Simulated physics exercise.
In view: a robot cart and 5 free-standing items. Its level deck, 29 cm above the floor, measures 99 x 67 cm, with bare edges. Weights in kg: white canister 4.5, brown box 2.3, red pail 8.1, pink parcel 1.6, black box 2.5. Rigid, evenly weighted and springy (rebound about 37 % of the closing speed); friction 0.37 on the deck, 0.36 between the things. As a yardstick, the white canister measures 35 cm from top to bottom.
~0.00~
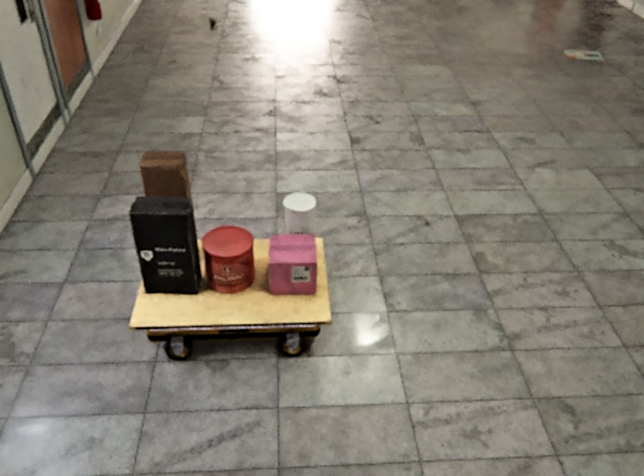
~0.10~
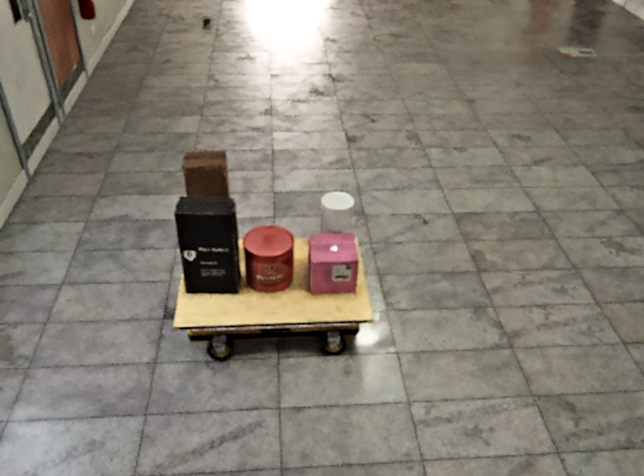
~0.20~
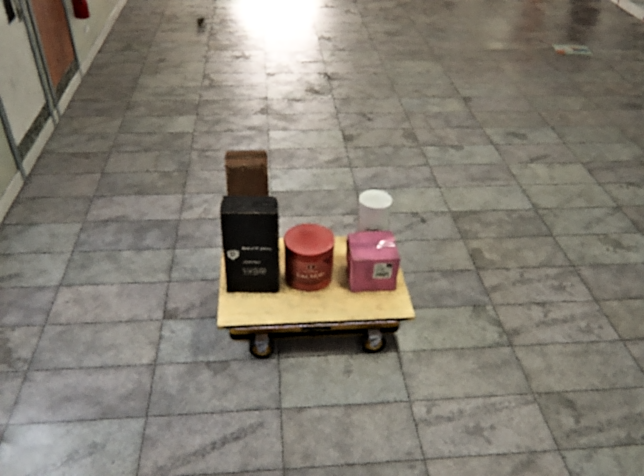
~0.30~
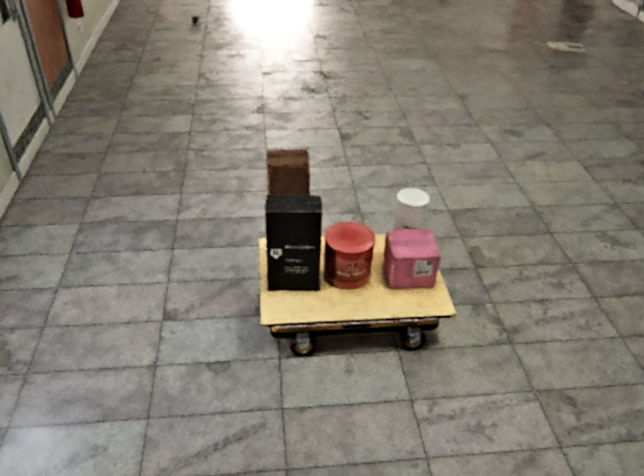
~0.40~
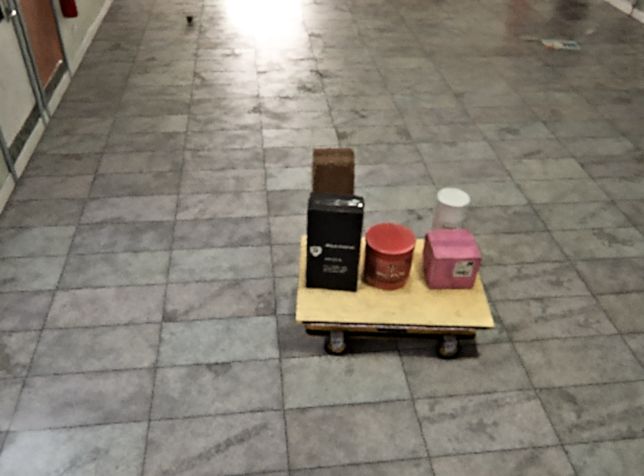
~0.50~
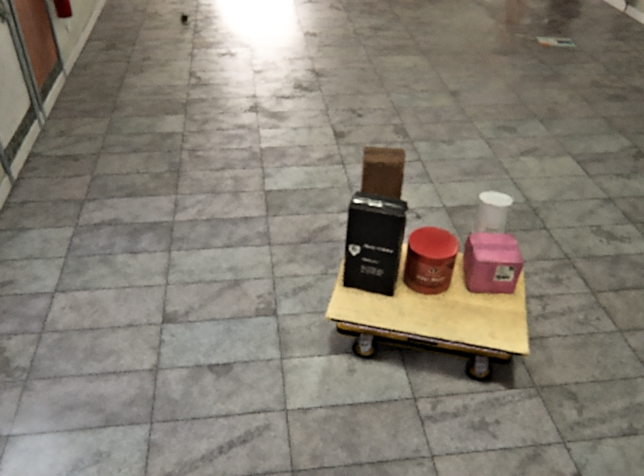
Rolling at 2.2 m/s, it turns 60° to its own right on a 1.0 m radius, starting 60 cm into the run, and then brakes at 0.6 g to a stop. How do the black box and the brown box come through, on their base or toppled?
The black box topples; the brown box topples.
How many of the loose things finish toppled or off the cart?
That comes to 5.
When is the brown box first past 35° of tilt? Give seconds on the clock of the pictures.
At about 0.8 s.
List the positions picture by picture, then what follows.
In the first picture, cart has run 0 cm; black box (168, 247).
In the second picture, cart has run 22 cm; pink parcel (332, 263); white canister (337, 226).
In the third picture, cart has run 44 cm; red pail (309, 258); pink parcel (371, 261).
In the fourth picture, cart has run 66 cm; white canister (410, 222); red pail (349, 256).
In the fifth picture, cart has run 88 cm, turned 8°; white canister (448, 222) slid 8 cm; pink parcel (450, 259) slid 6 cm.
In the sixth picture, cart has run 110 cm, turned 20°; black box (374, 245); brown box (379, 205) slid 4 cm.
After 0.70 s, cart has run 154 cm, turned 45°; brown box and pink parcel now off the cart; black box leaning 14° near (459, 260); red pail slid 23 cm.
After 0.90 s, cart has run 198 cm, turned 60°; red pail now off the cart; black box leaning 50° near (552, 293).
After 1.20 s, cart has run 235 cm, turned 60°; black box now off the cart.
After 1.60 s, cart has run 236 cm, turned 60°, stopped.
At rest (2.0 s), off the cart and tipped over, white canister, brown box, red pail and black box; off the cart but upright, pink parcel. In the last view, brown box near (623, 316).
